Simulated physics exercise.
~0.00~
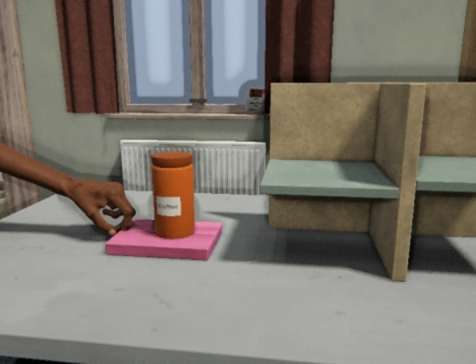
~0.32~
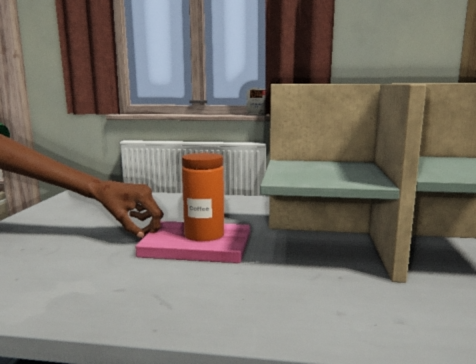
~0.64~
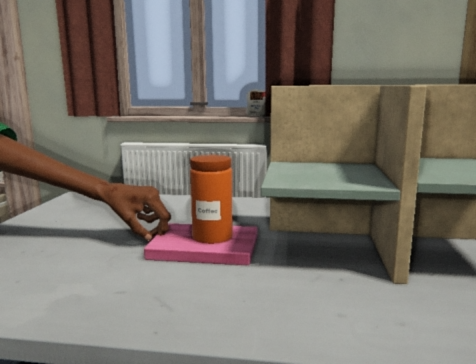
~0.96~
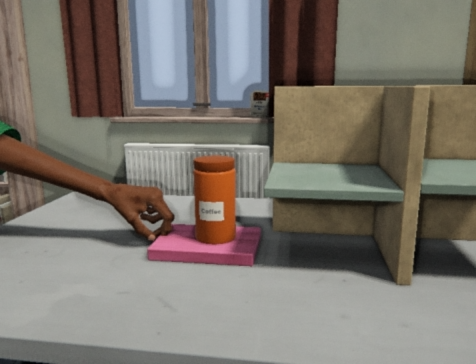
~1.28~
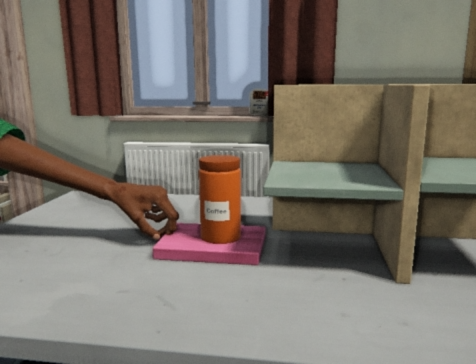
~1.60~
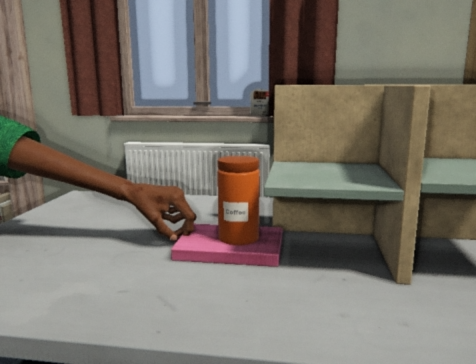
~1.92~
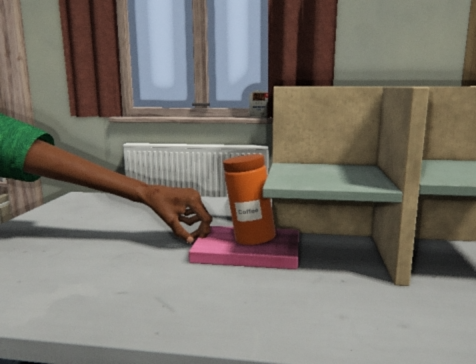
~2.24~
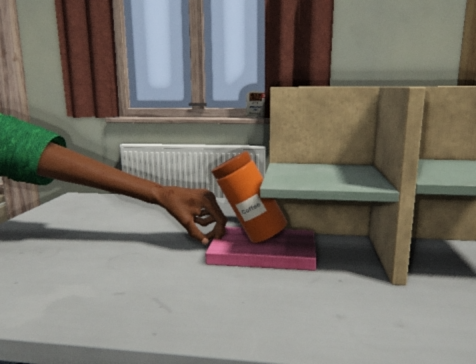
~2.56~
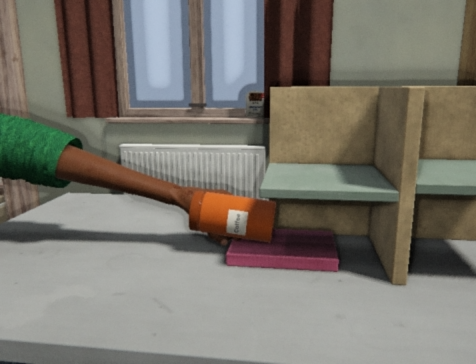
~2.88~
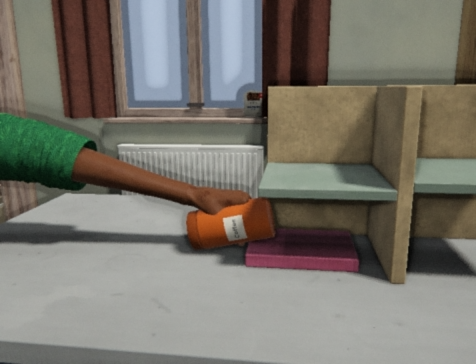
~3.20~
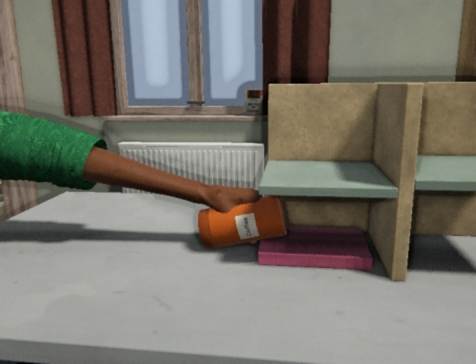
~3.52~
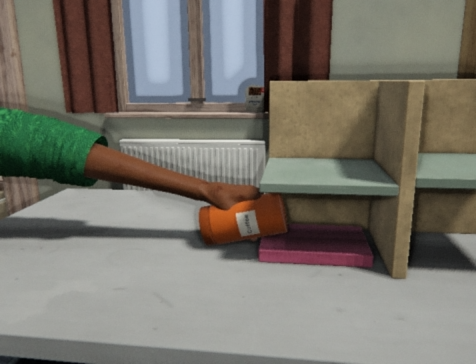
To begin with, an orange jar stands upright on a pink board atop a grey table, with a hand at the board's left edge and a shelf unit to the right. The hand slides the board steadily rightward, carrying the jar along. As the board starts to pass beneath the green shelf, the jar strikes the shelf's edge and leans back to the left. The board keeps moving under, and the jar tips onto its side against the hand. Finally, the board rests beneath the shelf, while the scraped-off jar lies tilted at its left end, under the outstretched arm.
